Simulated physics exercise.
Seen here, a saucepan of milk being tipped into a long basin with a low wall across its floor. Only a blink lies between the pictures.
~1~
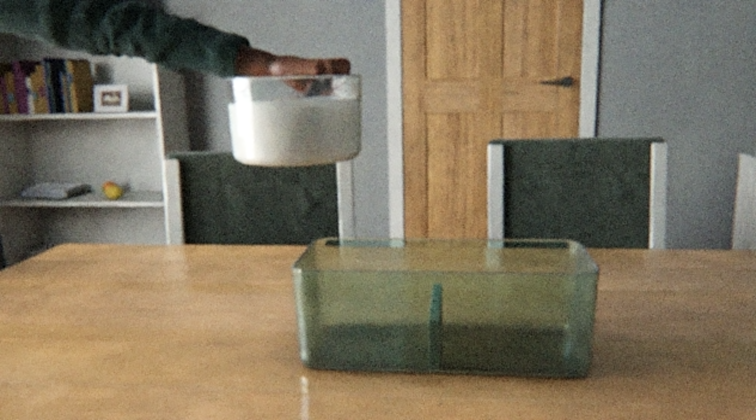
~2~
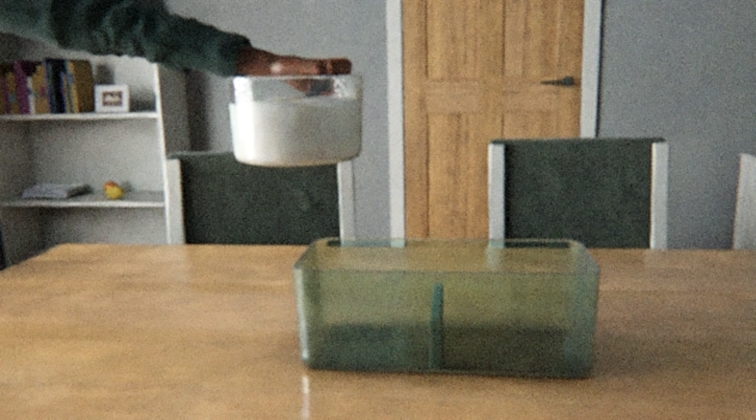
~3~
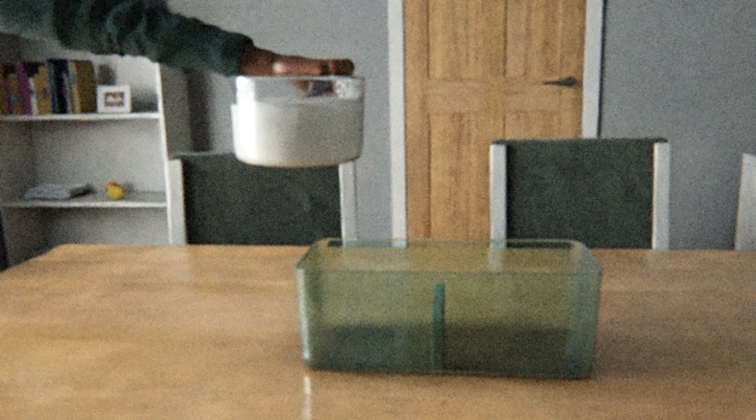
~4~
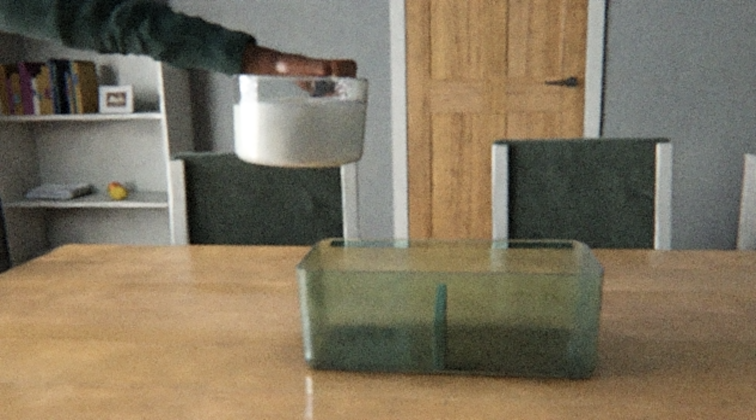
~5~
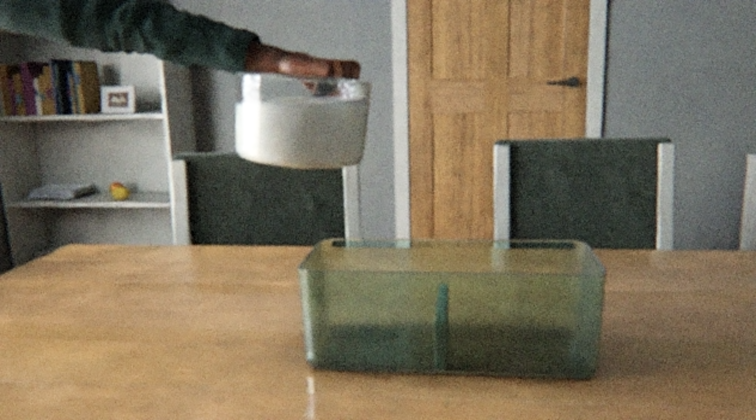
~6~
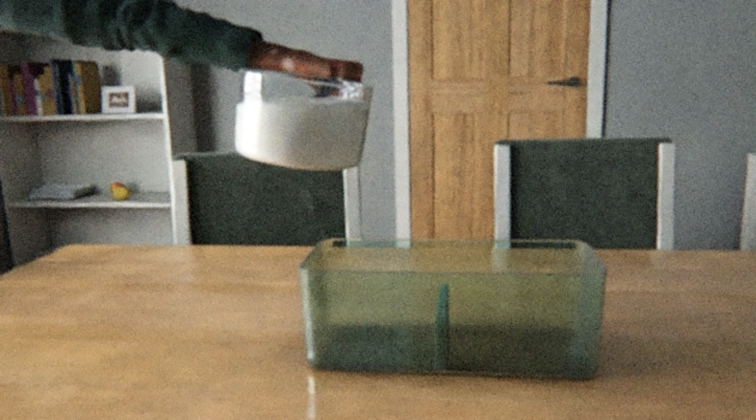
At first, a hand in a dark green sleeve holds a clear saucepan of milk level above a wooden table, up and to the left of a long, greenish basin with a low wall inside. The saucepan then tilts slightly, its right side dipping, while the basin stays in place.
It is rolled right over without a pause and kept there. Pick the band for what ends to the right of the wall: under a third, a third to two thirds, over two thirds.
In the end from a third to two thirds is right of the wall.
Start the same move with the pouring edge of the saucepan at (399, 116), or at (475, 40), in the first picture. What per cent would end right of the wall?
Near 75 % and 85 %.
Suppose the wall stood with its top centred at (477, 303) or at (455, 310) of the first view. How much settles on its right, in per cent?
Roughly 0 per cent, and 20 per cent.
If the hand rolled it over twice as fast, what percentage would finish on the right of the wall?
It comes to 30 per cent or so.
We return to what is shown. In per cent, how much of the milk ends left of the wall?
Roughly 55 in a hundred.
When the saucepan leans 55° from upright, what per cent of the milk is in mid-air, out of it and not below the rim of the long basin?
Some 20 per cent.
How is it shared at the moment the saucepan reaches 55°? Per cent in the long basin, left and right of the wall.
The left part 5 per cent, the right part 0.
A moment on, the saucepan is tipped part way and 80 per cent is still to pour, 3 is left of the wall and 0 right of it.
Next, the saucepan is tipped on its side and 25 per cent is still to pour, 18 is left of the wall and 40 right of it.
Then the saucepan is tipped on its side and 4 per cent is still to pour, 48 is left of the wall and 44 right of it.
Later the saucepan is tipped on its side and 0 per cent is still to pour, 54 is left of the wall and 44 right of it.
Finally, 55 per cent lies left of the wall, 44 right of it and 1 outside.
